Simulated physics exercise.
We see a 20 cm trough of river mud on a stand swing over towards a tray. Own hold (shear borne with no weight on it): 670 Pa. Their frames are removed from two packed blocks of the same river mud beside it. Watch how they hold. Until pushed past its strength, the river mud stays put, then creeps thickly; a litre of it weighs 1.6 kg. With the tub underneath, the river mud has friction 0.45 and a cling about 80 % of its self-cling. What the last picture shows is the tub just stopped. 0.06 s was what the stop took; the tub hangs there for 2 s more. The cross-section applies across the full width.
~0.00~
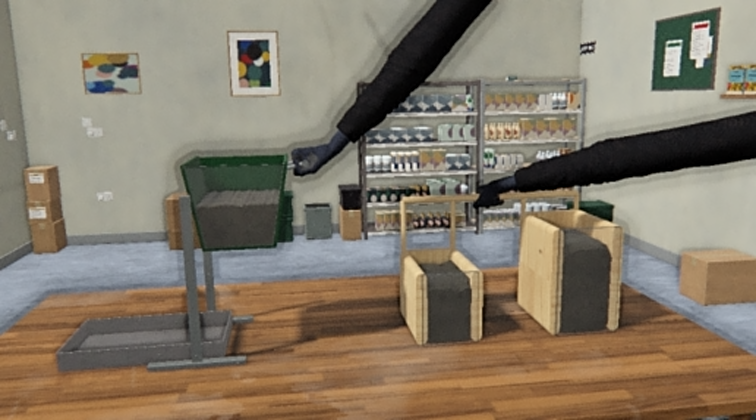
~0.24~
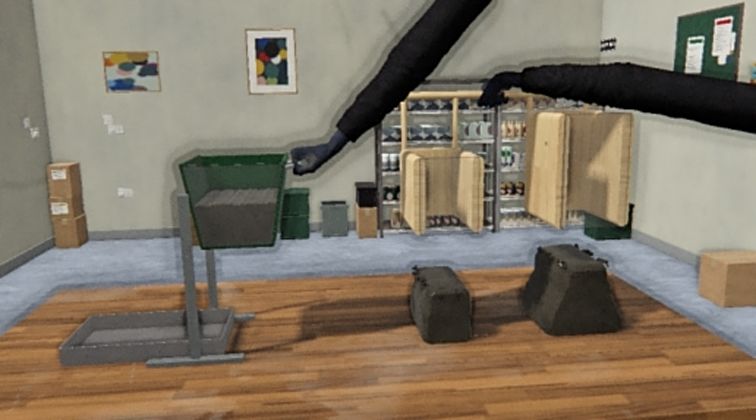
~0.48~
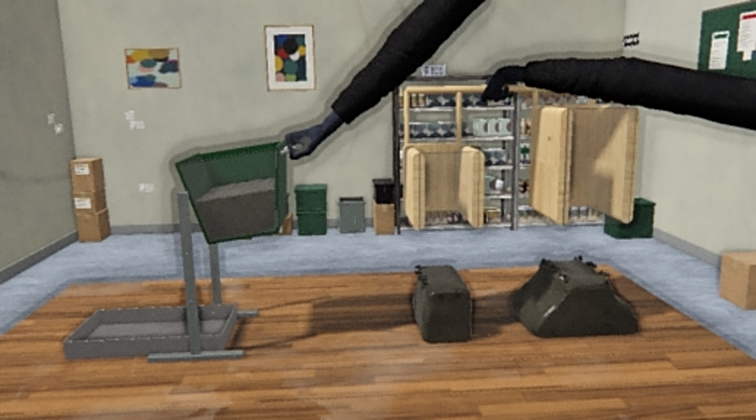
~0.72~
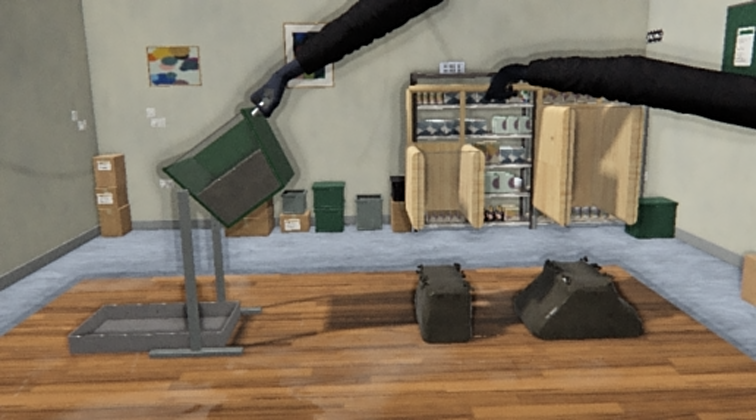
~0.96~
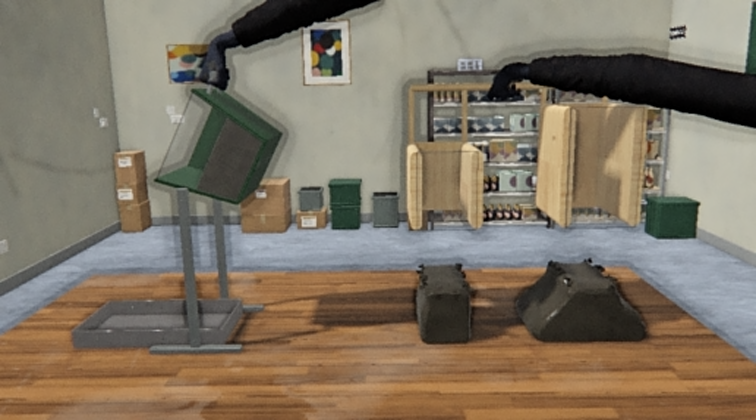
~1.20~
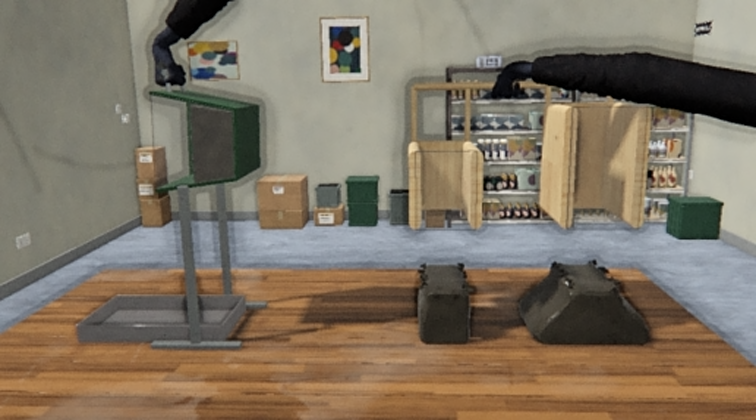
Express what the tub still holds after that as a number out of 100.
Something like 100 per cent.
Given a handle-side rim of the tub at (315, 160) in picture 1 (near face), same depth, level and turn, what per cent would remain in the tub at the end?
I'd say around 55 percent would remain in the tub at the end.
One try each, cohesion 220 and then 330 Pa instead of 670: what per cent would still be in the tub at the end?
The two runs give near 45 % and near 60 % respectively.
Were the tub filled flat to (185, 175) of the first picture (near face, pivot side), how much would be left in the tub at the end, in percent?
That gives some 50 %.
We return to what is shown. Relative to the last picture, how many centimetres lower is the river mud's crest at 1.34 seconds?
Roughly 2 cm.
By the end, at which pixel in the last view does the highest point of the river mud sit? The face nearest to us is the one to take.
Somewhere near (198, 131) in the last view.
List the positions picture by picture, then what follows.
Handle-side rim at (284, 163), tilt 0 degrees; crest of the river mud at (202, 206); block heights 16 cm, 25 cm (left to right), in the first frame.
Handle-side rim at (281, 163), tilt 0 degrees; crest of the river mud at (201, 205); block heights 16 cm, 20 cm (left to right), in the second frame.
Handle-side rim at (274, 148), tilt 8 degrees; crest of the river mud at (269, 190); block heights 15 cm, 16 cm (left to right), in the third frame.
Handle-side rim at (240, 112), tilt 35 degrees; crest of the river mud at (257, 151); block heights 15 cm, 16 cm (left to right), in the fourth frame.
Handle-side rim at (192, 92), tilt 63 degrees; crest of the river mud at (229, 120); block heights 15 cm, 16 cm (left to right), in the fifth frame.
Handle-side rim at (150, 95), tilt 88 degrees; crest of the river mud at (193, 106); block heights 15 cm, 16 cm (left to right), in the sixth frame.
After 1.34 s, the tub is at 88 degrees and holds 100 %.
After 1.51 s, the tub is at 88 degrees and holds 100 %.
After 1.68 s, the tub is at 88 degrees and holds 100 %.
After 1.85 s, the tub is at 88 degrees and holds 100 %.
After 3.20 s, the tub is at 88 degrees and holds 100 %.
